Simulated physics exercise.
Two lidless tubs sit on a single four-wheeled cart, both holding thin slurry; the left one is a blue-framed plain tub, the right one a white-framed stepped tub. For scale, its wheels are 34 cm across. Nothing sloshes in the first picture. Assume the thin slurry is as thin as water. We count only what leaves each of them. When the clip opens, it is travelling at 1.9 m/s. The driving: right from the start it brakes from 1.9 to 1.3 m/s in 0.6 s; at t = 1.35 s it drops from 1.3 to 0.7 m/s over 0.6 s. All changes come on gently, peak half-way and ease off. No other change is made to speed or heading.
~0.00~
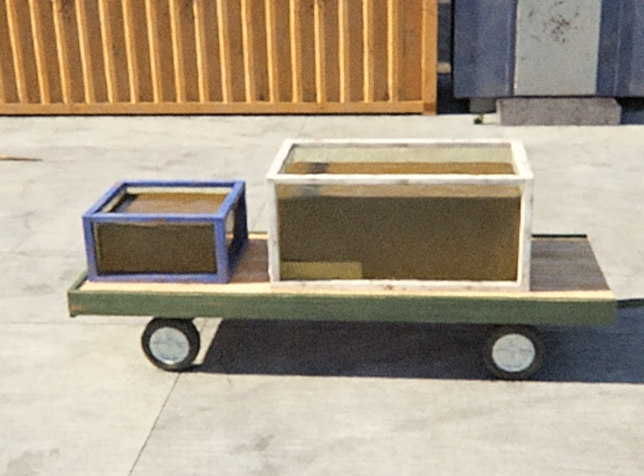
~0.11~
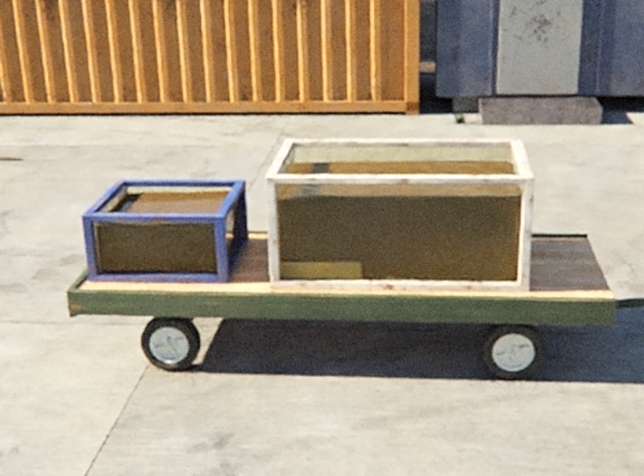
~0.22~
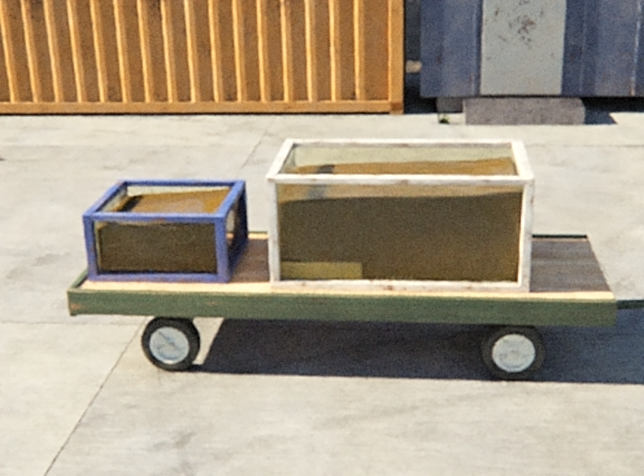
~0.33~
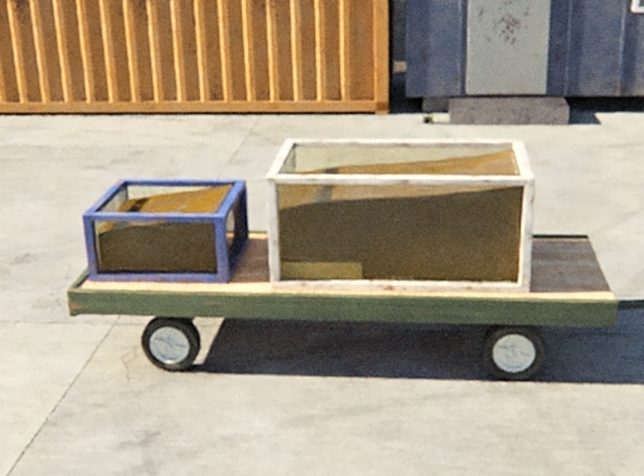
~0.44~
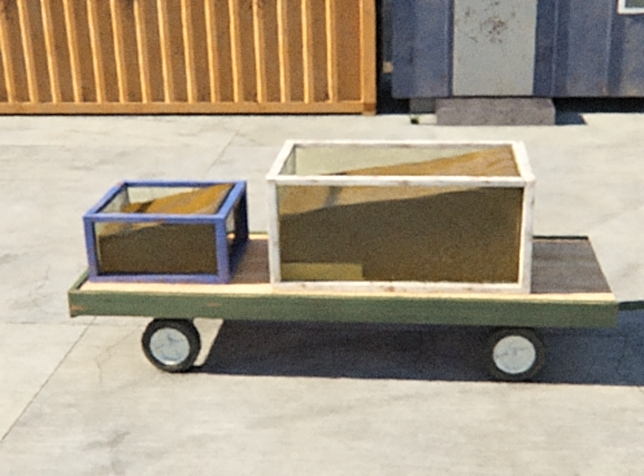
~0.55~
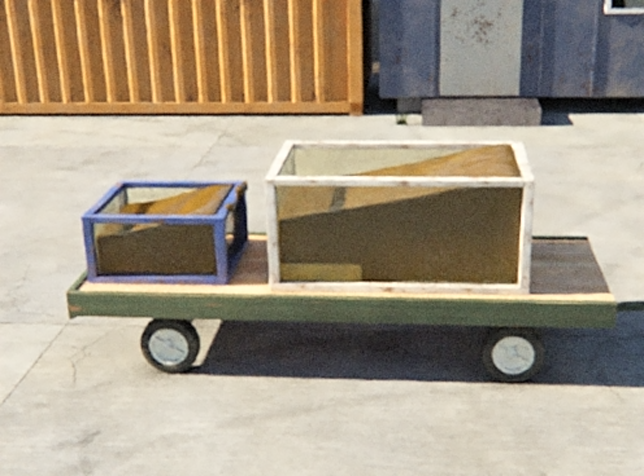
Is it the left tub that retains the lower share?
The rightmost one.
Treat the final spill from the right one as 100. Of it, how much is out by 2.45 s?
50 %.
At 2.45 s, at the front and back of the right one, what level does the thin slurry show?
The level sits near 44 cm in front and near 46 cm behind.
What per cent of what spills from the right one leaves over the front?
I'd put it at about 40 percent of what spills.
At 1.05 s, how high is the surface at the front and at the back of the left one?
About 24 cm at the front, 36 cm at the back.
Then, 1.05 s in, the left one has lost 1 per cent, over the front (front 24 cm, back 37 cm); the right one has lost nothing (front 48 cm, back 48 cm).
Then, 1.75 s in, the left one has lost 1 per cent, mostly over the front, some over the back (front 37 cm, back 22 cm); the right one has lost nothing (front 56 cm, back 39 cm).
Then, 2.45 s in, the left one has lost 3 per cent, over the front, a little elsewhere (front 24 cm, back 33 cm); the right one has lost 3 per cent, over the front, a little elsewhere (front 44 cm, back 46 cm).
Then, 4.93 s in, the left one has lost 4 per cent, over the front, a little elsewhere; the right one has lost 7 per cent, over the front and the back, a little elsewhere.
